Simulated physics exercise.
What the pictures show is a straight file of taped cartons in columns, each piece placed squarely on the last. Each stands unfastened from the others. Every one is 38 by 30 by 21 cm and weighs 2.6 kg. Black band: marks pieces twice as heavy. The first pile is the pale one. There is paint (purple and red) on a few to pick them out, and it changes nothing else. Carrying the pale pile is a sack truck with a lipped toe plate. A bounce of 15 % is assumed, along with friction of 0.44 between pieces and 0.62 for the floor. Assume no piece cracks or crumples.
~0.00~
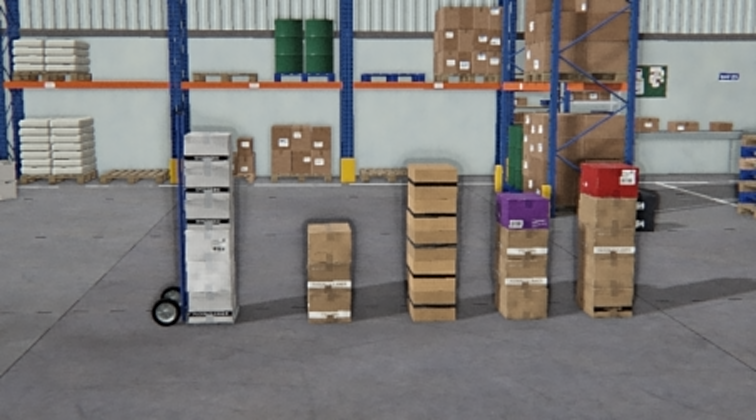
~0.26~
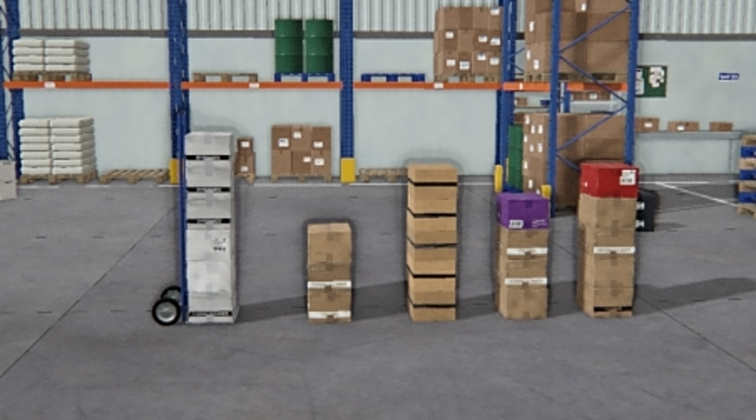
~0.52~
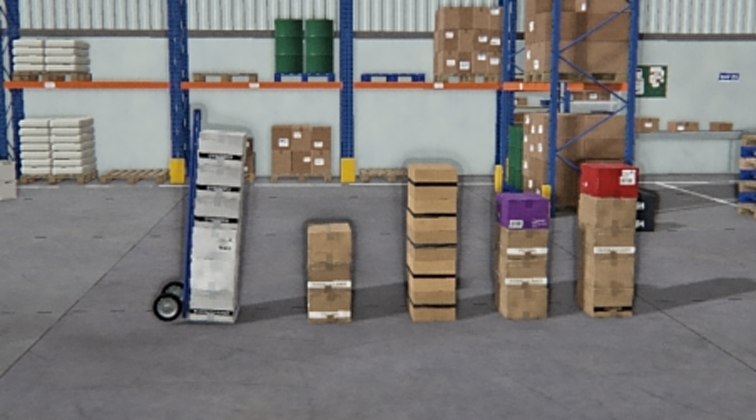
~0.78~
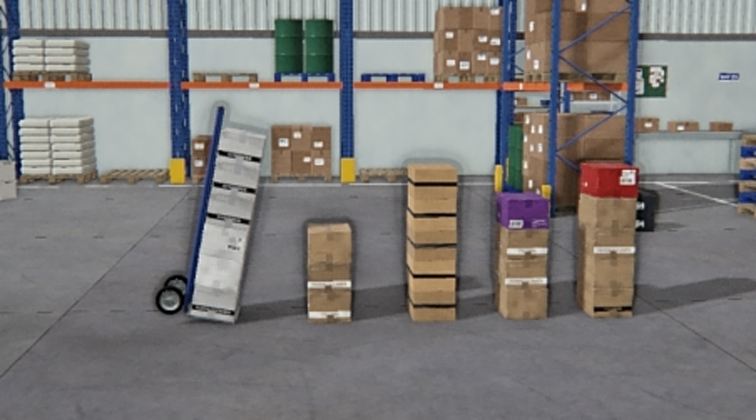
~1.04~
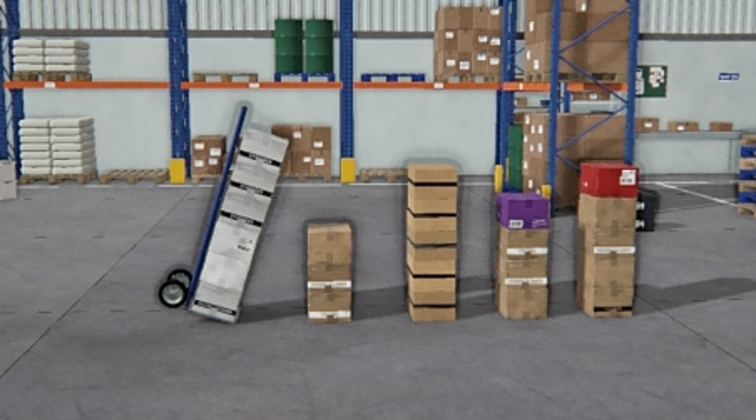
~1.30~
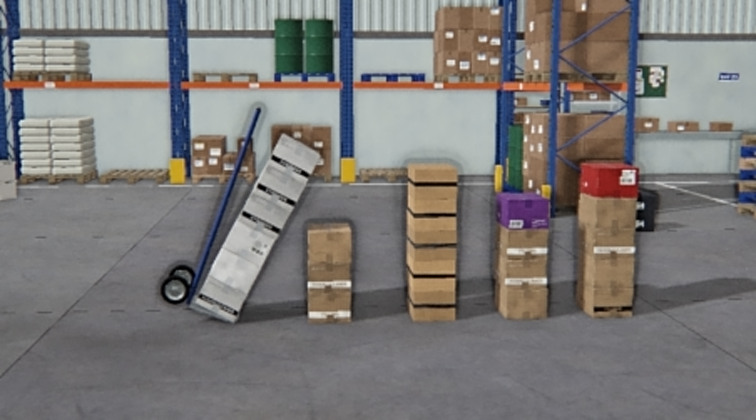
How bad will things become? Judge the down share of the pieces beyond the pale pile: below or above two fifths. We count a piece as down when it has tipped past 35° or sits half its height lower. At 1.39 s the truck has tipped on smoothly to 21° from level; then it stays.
The down share is below two fifths.
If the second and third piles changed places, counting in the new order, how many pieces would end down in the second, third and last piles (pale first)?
Count of fallen pieces - second: 0; third: 0; last: 0.
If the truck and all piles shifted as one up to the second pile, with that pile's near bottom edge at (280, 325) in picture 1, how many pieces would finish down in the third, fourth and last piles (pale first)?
In that case third pile 0, fourth pile 0, last pile 0.
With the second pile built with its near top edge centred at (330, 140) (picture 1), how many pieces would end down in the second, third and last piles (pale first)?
Counts down - second: 6; third: 5; last: 4.
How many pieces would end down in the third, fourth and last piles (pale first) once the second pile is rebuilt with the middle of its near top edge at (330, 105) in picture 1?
You'd get third 5, fourth 4 and last 4.
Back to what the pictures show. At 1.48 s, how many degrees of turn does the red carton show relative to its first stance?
Close to 0° of tilt compared with the start.
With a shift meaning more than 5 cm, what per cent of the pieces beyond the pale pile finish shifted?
10 in a hundred.
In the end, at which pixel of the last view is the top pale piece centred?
Somewhere about (388, 243).
By 1.36 s, 0 of the pale pile down; none of the 17 other cartons down.
By 1.48 s, 6 of the pale pile down; none of the 17 other cartons down.
By 1.66 s, 5 of the pale pile down; none of the 17 other cartons down, 1 disturbed.
By 1.82 s, 6 of the pale pile down; none of the 17 other cartons down, 3 disturbed.
When it is over (2.4 s), 6 of the pale pile down; none of the 17 other cartons down, 3 disturbed; purple carton unmoved; red carton unmoved. That is 0 per cent. In pixels of the last frame, middles, purple carton near (522, 211), red carton near (609, 180).
